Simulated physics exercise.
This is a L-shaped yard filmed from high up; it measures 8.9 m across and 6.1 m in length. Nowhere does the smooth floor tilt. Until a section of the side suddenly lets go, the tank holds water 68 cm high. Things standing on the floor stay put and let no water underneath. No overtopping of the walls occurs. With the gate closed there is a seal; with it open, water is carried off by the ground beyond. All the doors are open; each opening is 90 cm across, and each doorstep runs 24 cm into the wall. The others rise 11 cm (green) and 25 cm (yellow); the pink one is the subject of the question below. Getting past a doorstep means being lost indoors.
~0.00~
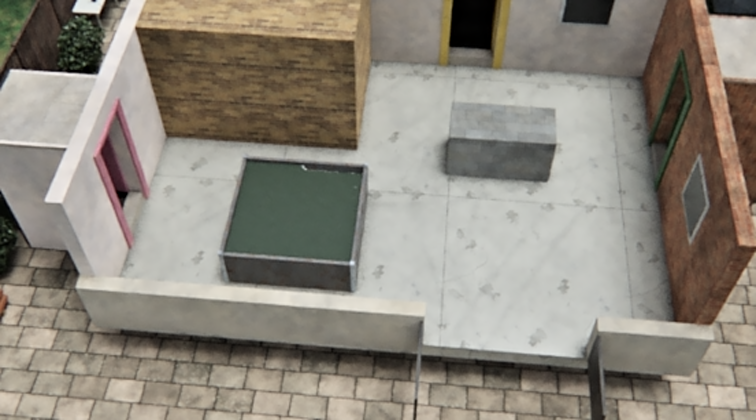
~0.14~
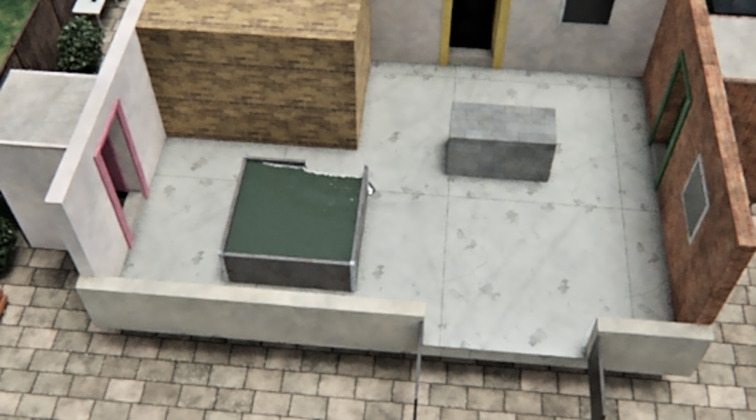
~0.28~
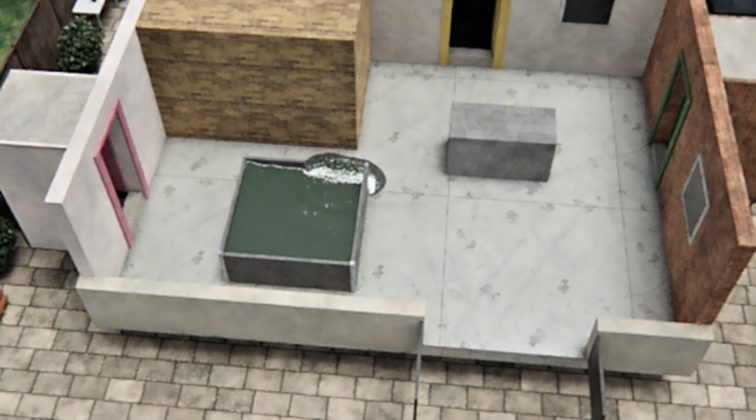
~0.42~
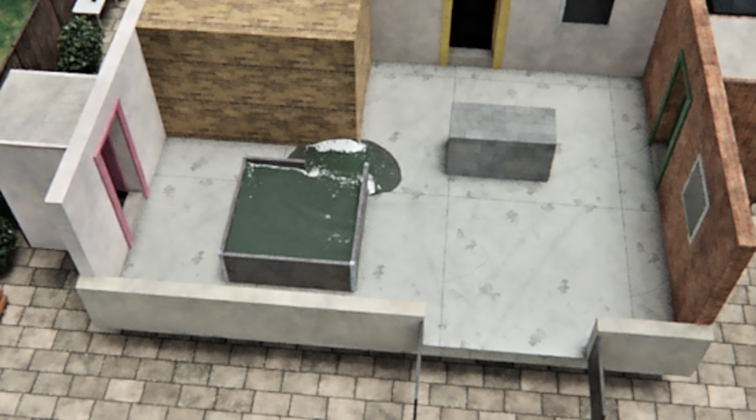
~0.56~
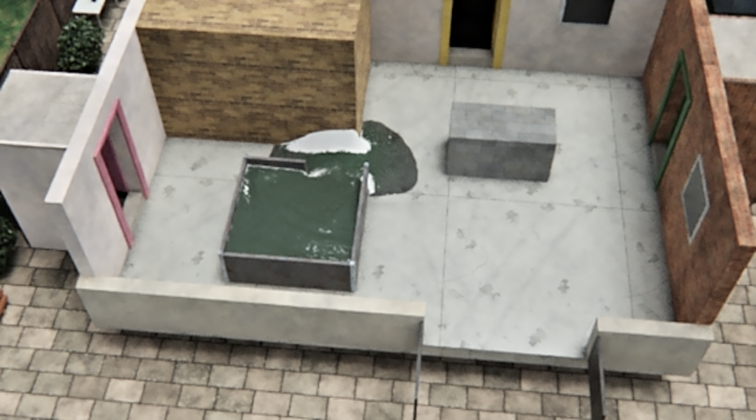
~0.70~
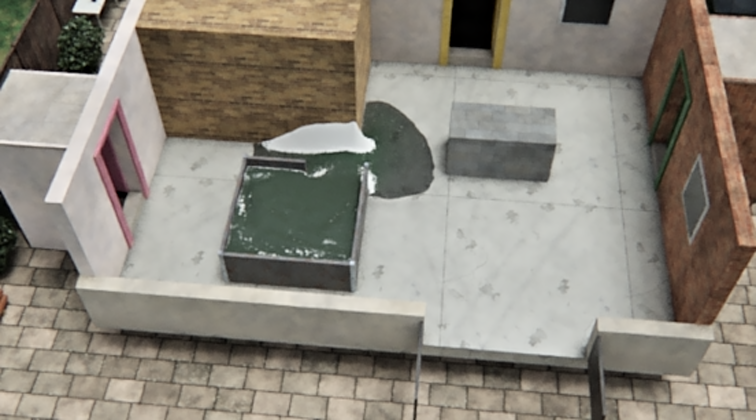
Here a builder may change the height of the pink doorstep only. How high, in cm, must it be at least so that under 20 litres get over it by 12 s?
At least 8 cm or so.
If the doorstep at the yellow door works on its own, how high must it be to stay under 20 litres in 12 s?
At yellow, roughly 18 cm.
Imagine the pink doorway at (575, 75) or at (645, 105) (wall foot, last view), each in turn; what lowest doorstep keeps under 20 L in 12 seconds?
You'd want about 5.5 cm there first, then about 14.5 cm.
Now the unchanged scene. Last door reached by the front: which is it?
Final door: Green.
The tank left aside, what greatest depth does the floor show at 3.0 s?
About 30 cm at most.
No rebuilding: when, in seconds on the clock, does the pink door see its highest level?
The level tops out around 2.6 s.
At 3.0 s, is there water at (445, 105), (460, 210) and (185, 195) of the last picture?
Point by point: Soaked, then soaked, then soaked.
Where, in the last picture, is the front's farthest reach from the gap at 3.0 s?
Lab note: Front tip approx. (639, 82).
After 1.4 s water covers 20 % of the floor, deepest (50 cm) near (341, 151); it has not reached the pink door.
After 3.0 s water covers 45 % of the floor, deepest (30 cm) near (340, 158); 12 cm at the pink door, 0 litres in over its 22 cm doorstep.
After 12.0 s water covers 100 % of the floor, deepest (10 cm) near (639, 348); 7 cm at the pink door, 0 litres in over its 22 cm doorstep.
At the pink door as built, the water arrived by 2.1 s and peaked near 14 cm at 2.6 s.
With a doorstep of 7 cm, 28 litres would have come in within the 12 s; with 10 cm, 8 litres. So under 20 litres takes about 8 cm.
